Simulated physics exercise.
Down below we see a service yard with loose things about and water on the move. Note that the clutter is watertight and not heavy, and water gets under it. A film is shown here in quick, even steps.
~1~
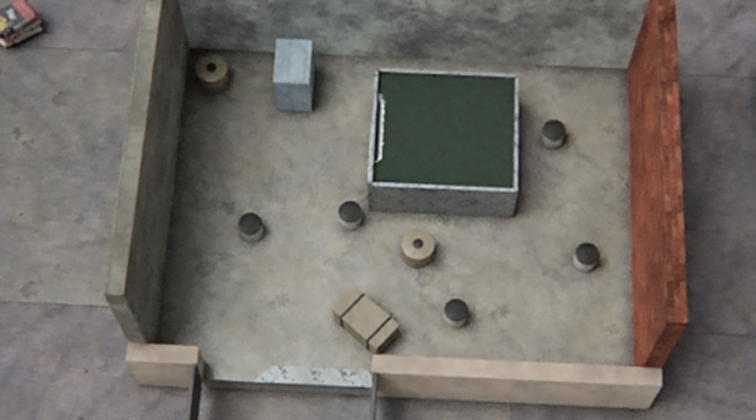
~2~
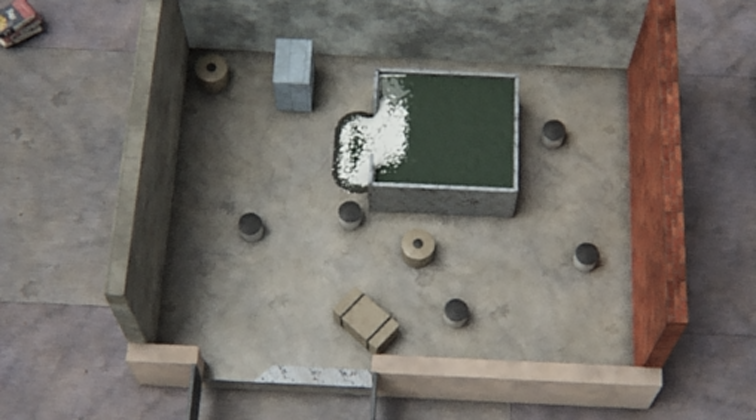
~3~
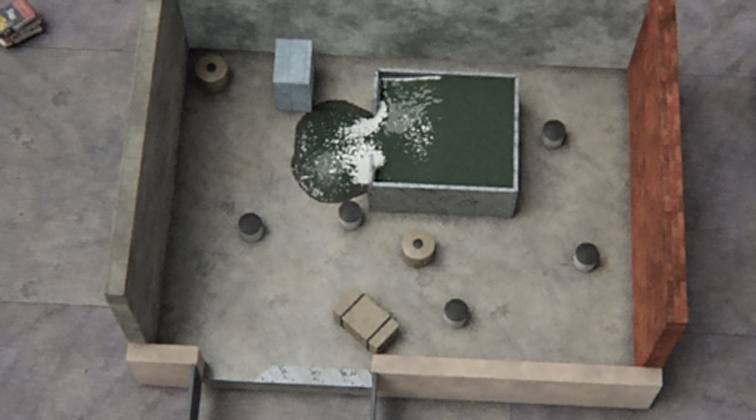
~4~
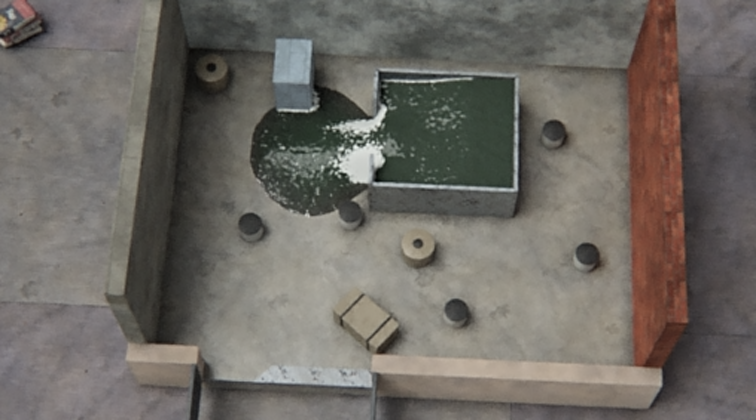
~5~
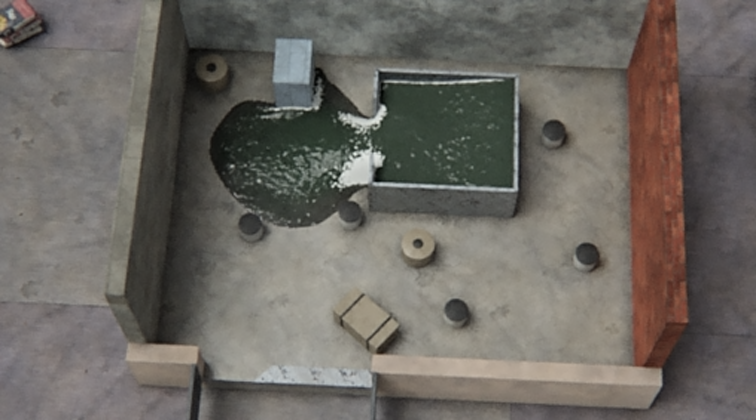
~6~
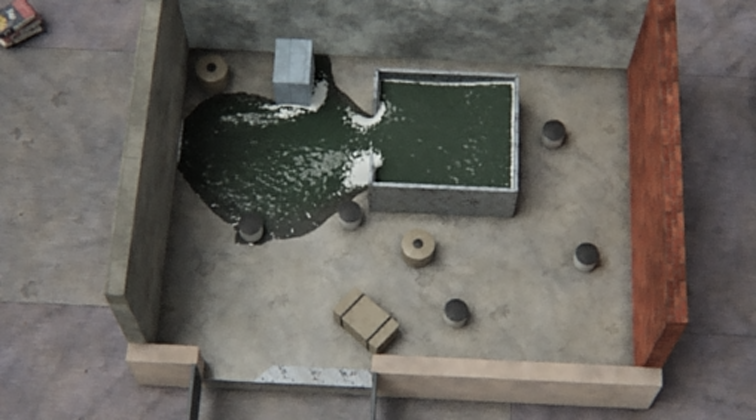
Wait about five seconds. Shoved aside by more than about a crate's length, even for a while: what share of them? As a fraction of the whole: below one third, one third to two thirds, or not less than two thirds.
It is a small minority below a third.
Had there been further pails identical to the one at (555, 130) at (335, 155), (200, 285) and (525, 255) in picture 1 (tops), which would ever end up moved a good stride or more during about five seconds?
As listed: Swept aside, shifted that much, short of that.
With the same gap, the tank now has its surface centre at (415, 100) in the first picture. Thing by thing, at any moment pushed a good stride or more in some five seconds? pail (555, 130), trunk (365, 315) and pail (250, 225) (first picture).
The three, one by one: Short of that, short of that and past that mark.
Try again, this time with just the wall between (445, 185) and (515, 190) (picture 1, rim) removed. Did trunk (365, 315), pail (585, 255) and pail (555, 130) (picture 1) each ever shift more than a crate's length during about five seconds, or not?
Results in order: Moved that far / moved that far / moved that far.
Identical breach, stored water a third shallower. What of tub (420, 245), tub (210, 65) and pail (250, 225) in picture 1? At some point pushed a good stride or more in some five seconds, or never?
Taking them as listed - a shorter distance for the first, the full distance for the second, the full distance for the third.
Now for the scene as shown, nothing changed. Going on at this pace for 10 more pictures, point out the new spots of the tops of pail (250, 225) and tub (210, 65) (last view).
Estimated positions: (175, 335) and (251, 60), approximately.
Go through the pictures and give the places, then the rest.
The first picture shows a pail at (250, 223), on the bottom; a pail at (587, 253), on the bottom; 0 of 8 have shifted.
The second picture shows a pail at (250, 223), on the bottom; a pail at (587, 253), on the bottom; 0 of 8 have shifted.
The third picture shows a pail at (250, 223), on the bottom; a pail at (587, 253), on the bottom; 0 of 8 have shifted.
The fourth picture shows a pail at (250, 223) rests on the ground; a pail at (587, 253) rests on the ground; 0 of 8 have shifted.
The fifth picture shows a pail at (250, 223) rests on the ground; a pail at (587, 253), on the bottom; 0 of 8 have shifted.
The sixth picture shows a pail at (250, 223), on the bottom; a pail at (587, 253), on the bottom; 0 of 8 have shifted.
A moment on, 0 of 8 are well off their spots; 0 afloat.
Next, 2 of 8 are well off their spots; 2 afloat.
Later, 2 of 8 are well off their spots; 2 afloat.
In the end, 1 of 8 are well off their spots, and 2 have been at some point; 1 afloat.
